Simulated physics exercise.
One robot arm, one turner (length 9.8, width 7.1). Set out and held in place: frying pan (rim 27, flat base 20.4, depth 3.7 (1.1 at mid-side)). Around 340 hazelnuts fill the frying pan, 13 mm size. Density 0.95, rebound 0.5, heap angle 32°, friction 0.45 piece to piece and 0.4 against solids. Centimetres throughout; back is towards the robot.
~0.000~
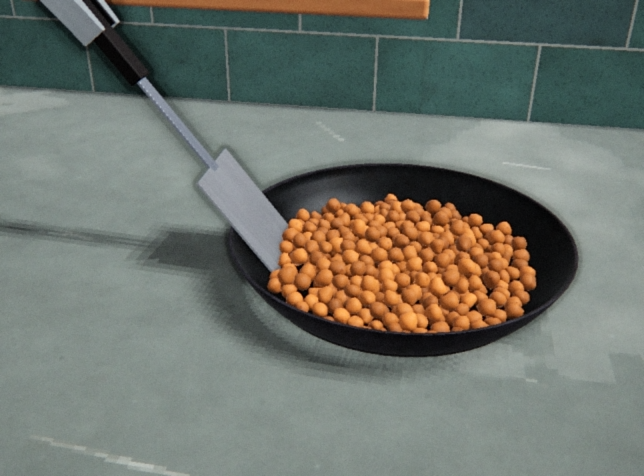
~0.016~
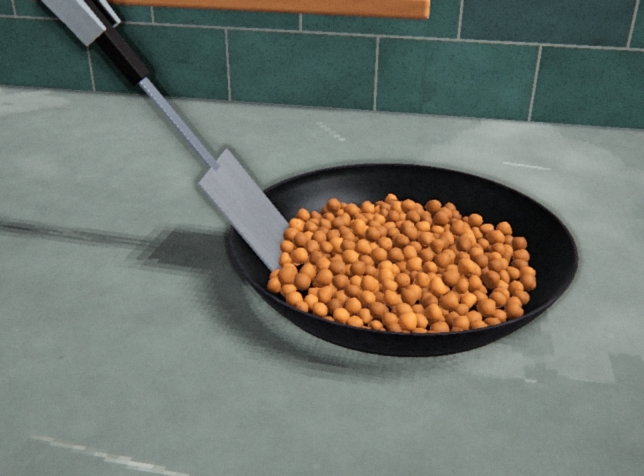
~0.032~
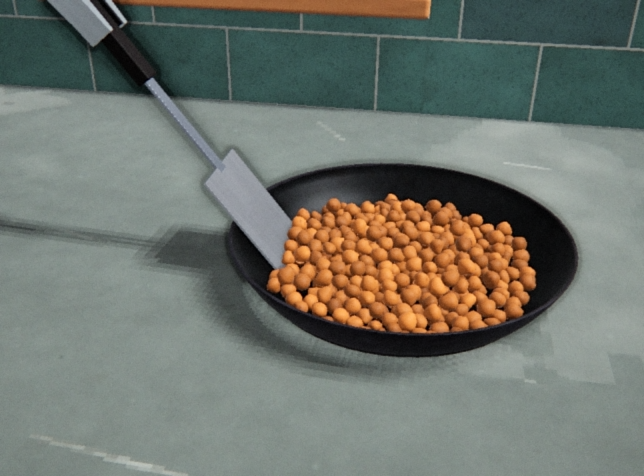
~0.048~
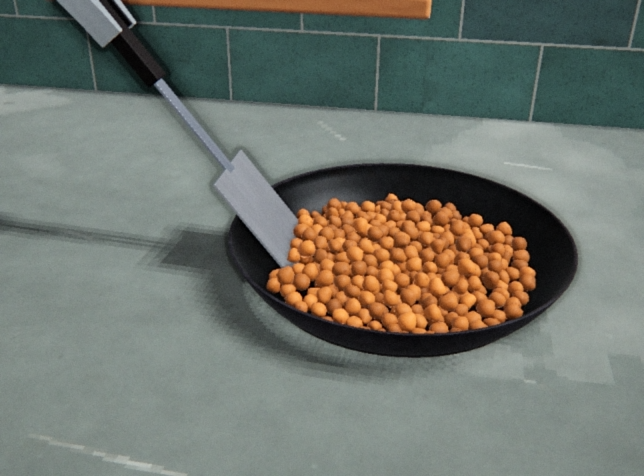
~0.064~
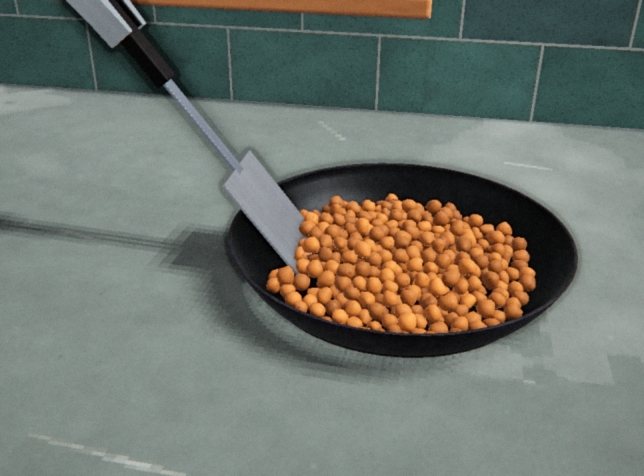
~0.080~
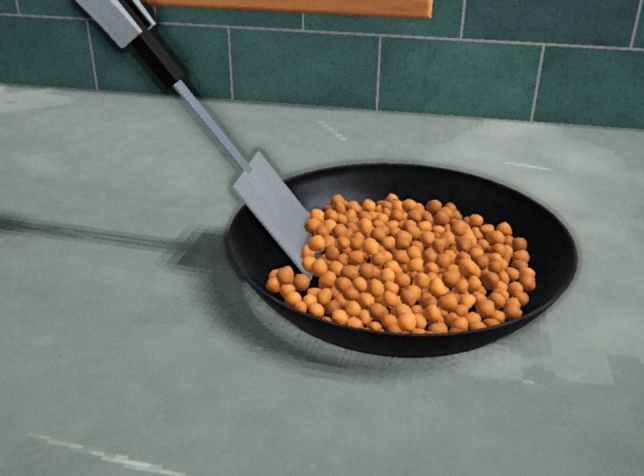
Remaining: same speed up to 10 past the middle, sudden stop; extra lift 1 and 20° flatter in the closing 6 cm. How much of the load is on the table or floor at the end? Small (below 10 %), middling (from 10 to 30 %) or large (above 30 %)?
On the table or floor the share is small, below 10 %.
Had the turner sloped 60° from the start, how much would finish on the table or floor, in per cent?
In that case some 10 per cent.
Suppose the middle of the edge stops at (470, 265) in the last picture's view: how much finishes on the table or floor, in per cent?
Some 0 per cent.
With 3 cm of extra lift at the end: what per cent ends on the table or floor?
About 10 per cent.
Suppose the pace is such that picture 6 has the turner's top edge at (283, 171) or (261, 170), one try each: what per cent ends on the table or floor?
About 15 and 10 per cent.
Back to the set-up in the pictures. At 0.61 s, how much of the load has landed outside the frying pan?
Some 5 per cent.
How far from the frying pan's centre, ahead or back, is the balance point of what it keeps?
Some 4.0 cm ahead.
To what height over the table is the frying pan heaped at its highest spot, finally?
Roughly 6.0 cm.
By 0.21 s, sloping 52°, highest piece 6 above the table; 339 in the frying pan.
By 0.34 s, sloping 46°, highest piece 6 above the table; 339 in the frying pan.
By 0.61 s, sloping 32°, highest piece 5 above the table; 320 in the frying pan, 18 on the table or floor, 1 on the blade or in flight.
By 1.66 s, sloping 32°, highest piece 5 above the table; 318 in the frying pan, 21 on the table or floor.
Final count, 318 in the frying pan, 21 on the table or floor. That is 6 % on the table or floor.
